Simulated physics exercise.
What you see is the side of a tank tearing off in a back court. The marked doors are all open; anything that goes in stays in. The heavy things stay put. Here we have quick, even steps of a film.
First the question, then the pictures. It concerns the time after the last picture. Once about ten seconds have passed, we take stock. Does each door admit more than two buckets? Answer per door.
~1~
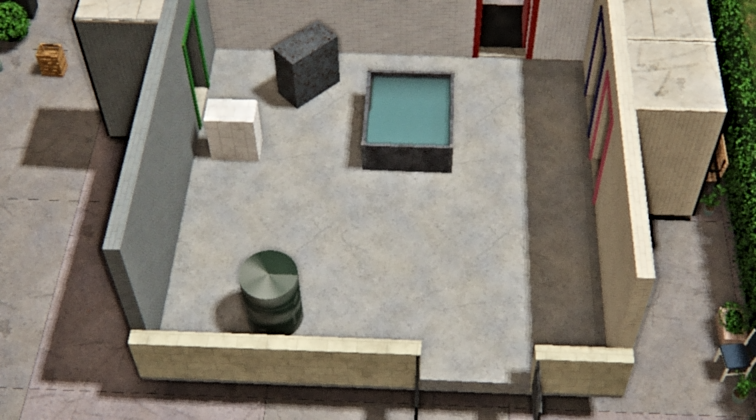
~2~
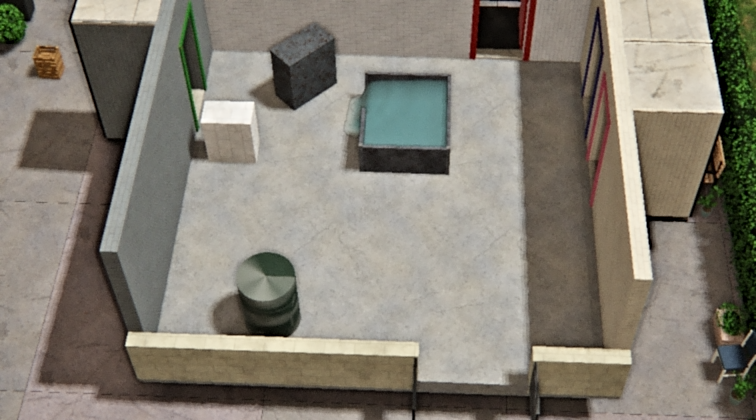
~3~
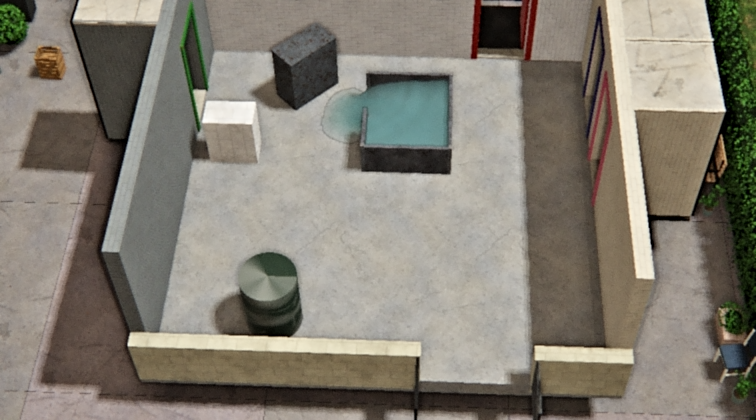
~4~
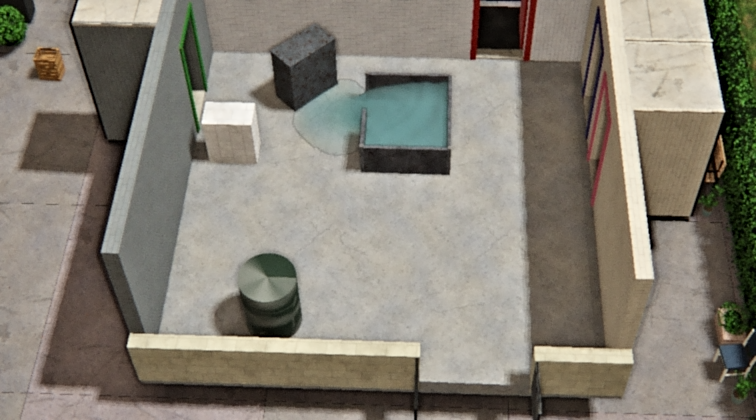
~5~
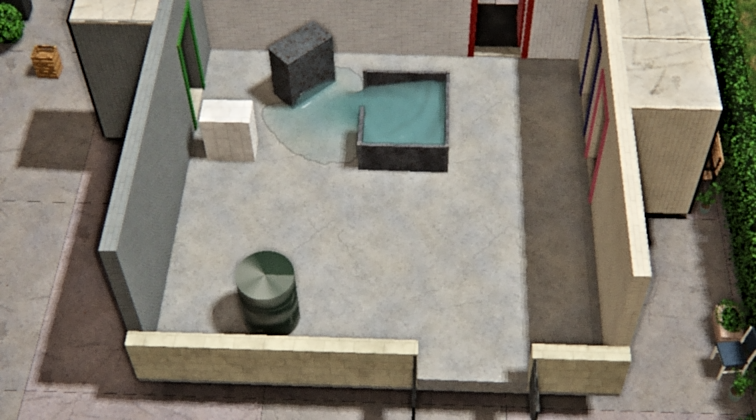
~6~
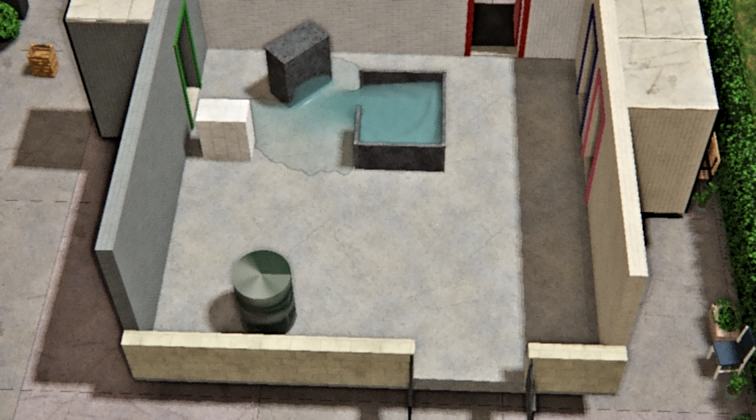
The red door: It does not; the blue door: It does not; the pink door: It does not; the green door: It does.
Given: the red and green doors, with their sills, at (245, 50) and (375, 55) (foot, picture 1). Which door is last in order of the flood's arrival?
It's the pink-painted one.
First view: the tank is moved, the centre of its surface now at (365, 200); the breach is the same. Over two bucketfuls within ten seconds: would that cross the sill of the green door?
My take is that the green door remains below.
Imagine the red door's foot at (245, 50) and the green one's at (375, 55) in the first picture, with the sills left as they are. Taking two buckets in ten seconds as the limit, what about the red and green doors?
Looking at it, red door tops the limit, and green door tops the limit.
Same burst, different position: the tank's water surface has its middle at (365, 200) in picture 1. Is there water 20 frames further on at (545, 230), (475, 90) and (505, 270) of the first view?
Log: No flood; no flood; no flood.
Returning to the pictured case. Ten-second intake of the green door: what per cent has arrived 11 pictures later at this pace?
Something like 25 in a hundred.
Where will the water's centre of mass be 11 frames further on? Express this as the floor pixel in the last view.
Close to (351, 131).
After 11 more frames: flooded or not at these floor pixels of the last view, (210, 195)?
My call: Swamped.
A moment on, water covers 10 % of the floor; the red door not reached, the blue door not reached, the pink door not reached, the green door under two buckets in.
Next, water covers 20 % of the floor; the red door not reached, the blue door not reached, the pink door not reached, the green door over two buckets in.
Then, water covers 40 % of the floor; the red door wet at the sill, nothing in, the blue door not reached, the pink door not reached, the green door far over two buckets in.
Later, water covers 55 % of the floor; the red door wet at the sill, nothing in, the blue door wet at the sill, nothing in, the pink door not reached, the green door far over two buckets in.
In the end, water covers 80 % of the floor; the red door wet at the sill, nothing in, the blue door wet at the sill, nothing in, the pink door wet at the sill, nothing in, the green door far over two buckets in.
